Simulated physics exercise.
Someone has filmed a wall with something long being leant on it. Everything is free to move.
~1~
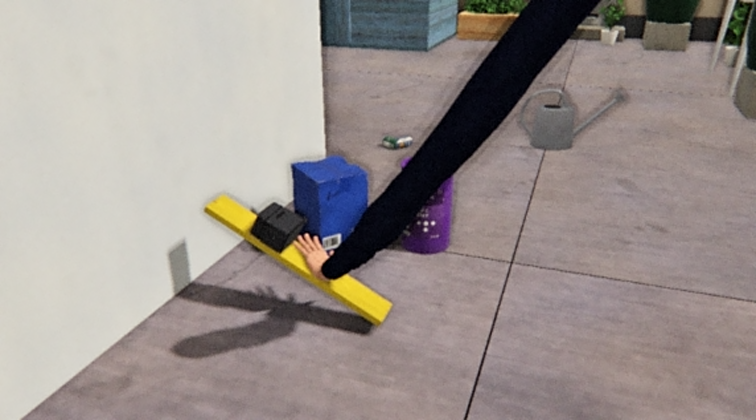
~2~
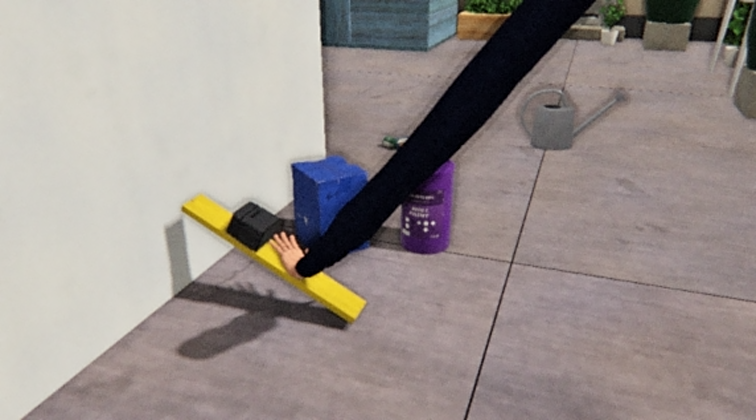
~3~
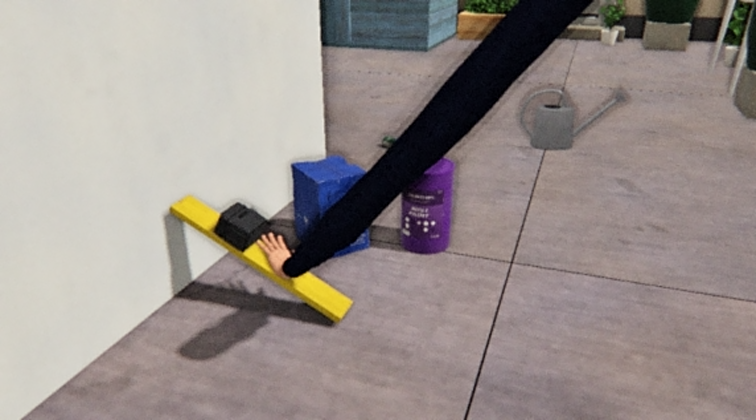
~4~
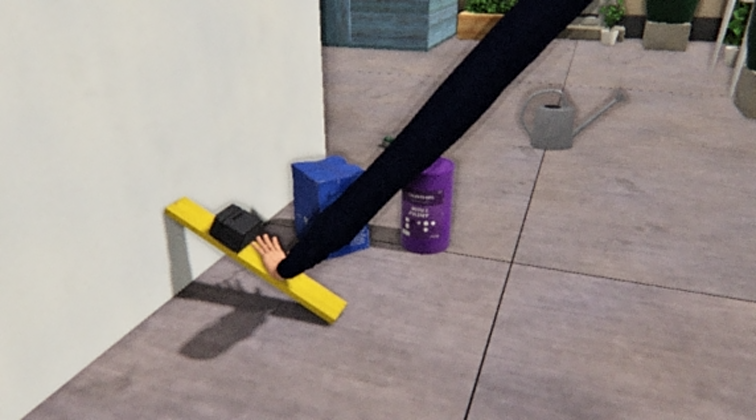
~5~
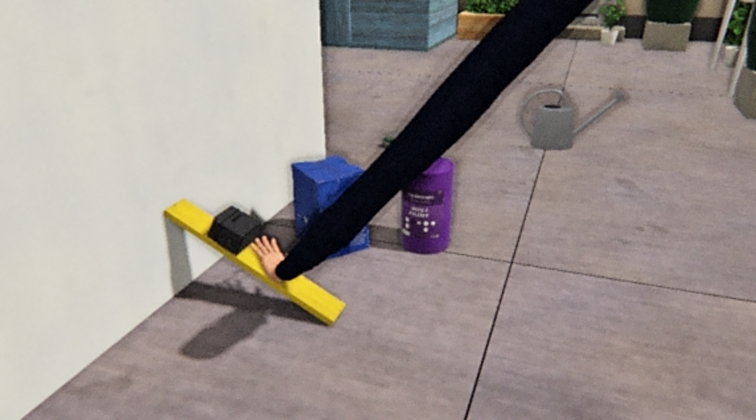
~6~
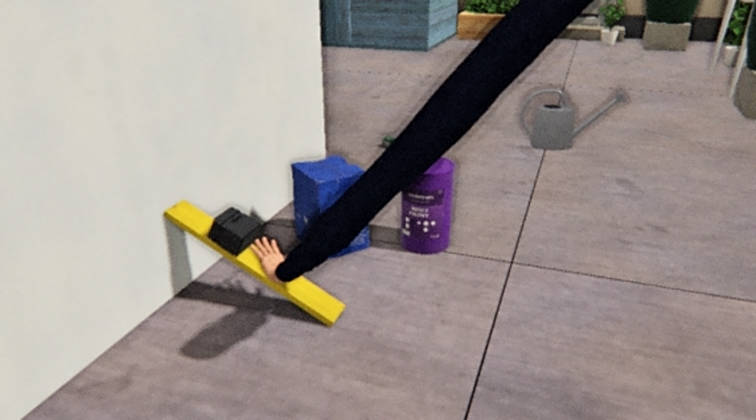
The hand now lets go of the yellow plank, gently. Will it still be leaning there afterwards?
The plank slides down.
Then, 0.30 s later than the last frame, yellow plank sunk by 20° near (266, 291).
Then, 0.40 s later than the last frame, yellow plank sunk by 25° near (269, 293).
Then, 0.60 s later than the last frame, yellow plank sunk by 27° near (271, 301).
When it is over, moved from the start, yellow plank; the other 2 as before. End places, in pixels of the last picture, yellow plank near (271, 302). The plank slips out.
